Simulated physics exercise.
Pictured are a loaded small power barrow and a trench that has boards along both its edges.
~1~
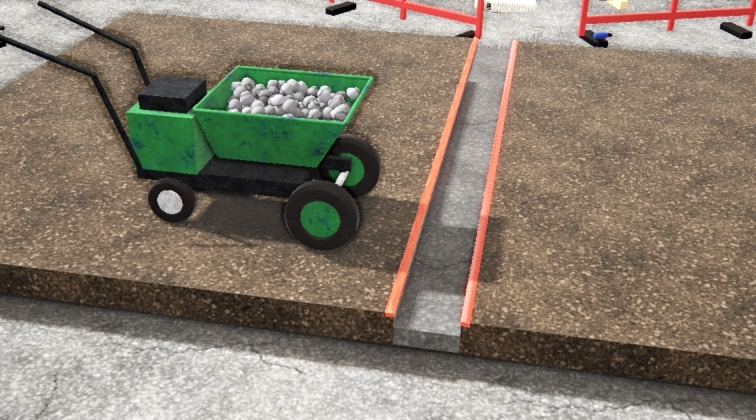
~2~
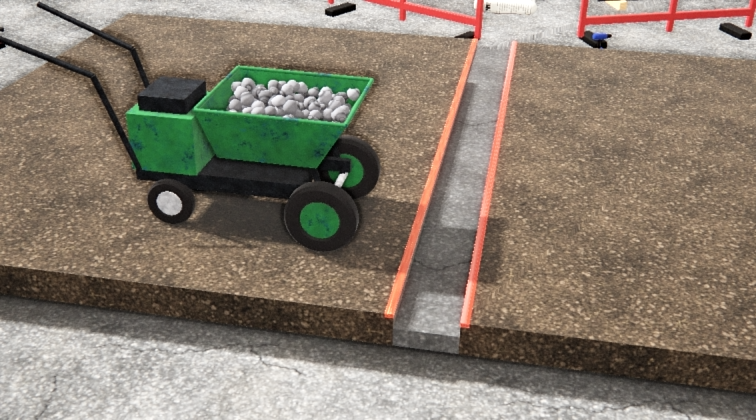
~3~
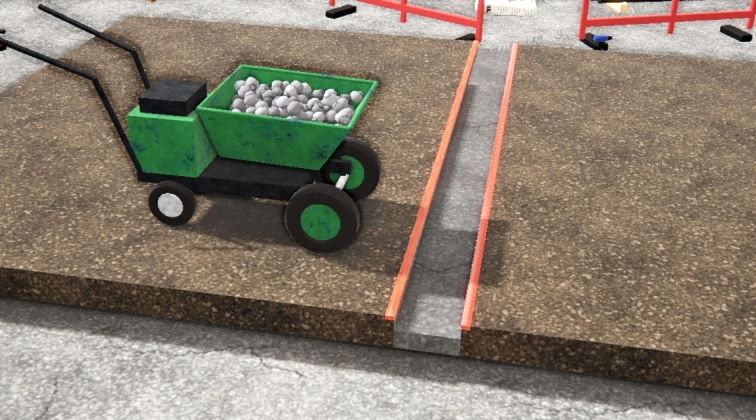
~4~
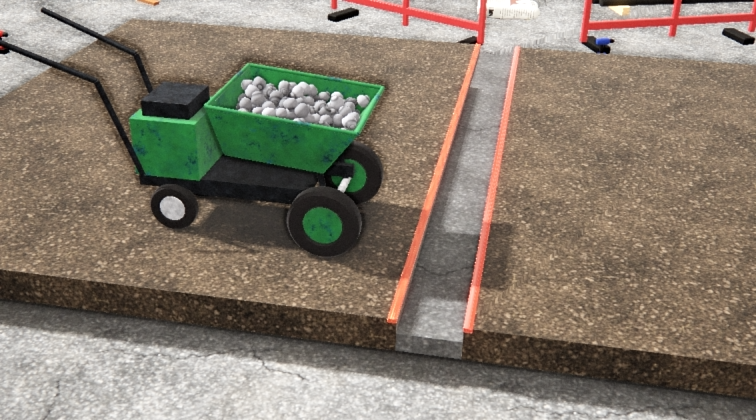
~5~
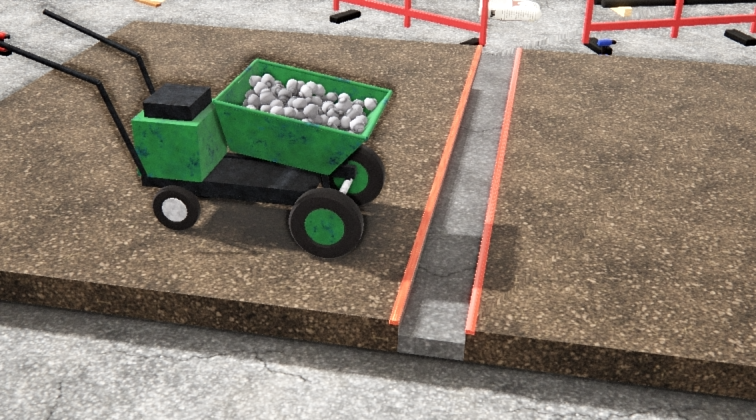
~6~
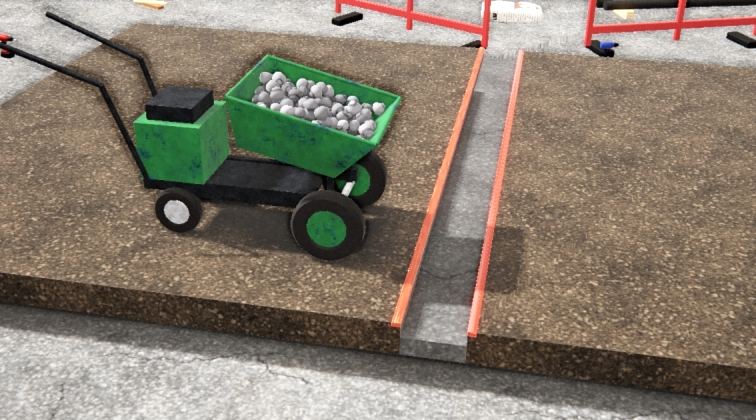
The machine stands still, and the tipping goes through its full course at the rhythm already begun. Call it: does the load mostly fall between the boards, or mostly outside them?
It mostly falls between the boards.
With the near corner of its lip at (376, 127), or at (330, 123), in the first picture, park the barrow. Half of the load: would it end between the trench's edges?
Result A - a minority; result B - a majority.
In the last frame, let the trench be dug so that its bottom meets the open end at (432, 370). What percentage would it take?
Estimate: Approx. 80 per cent.
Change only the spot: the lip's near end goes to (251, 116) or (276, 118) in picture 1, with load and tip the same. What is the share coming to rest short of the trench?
Trial 1 around 70 %, trial 2 around 50 %.
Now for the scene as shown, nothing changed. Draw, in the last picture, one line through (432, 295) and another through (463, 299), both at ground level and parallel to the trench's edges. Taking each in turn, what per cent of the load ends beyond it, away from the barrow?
Around 80 in a hundred for the first, 50 in a hundred for the second.
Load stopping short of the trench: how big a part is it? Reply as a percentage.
I'd say near 0 per cent, give or take.
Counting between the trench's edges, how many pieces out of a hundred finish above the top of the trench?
Estimate: Near 50 per cent.
Soon after the last picture, skip tipped steeply; all in the skip.
A little later, skip tipped steeply; most in the skip; a small part in or heaped over the trench; a stray few beyond it; a small part falling.
Later still, skip tipped right over; about a quarter in the skip; about half in or heaped over the trench; about a quarter beyond it.
By the end, skip tipped right over; a stray few short of the trench; about two thirds in or heaped over the trench; about a third beyond it.
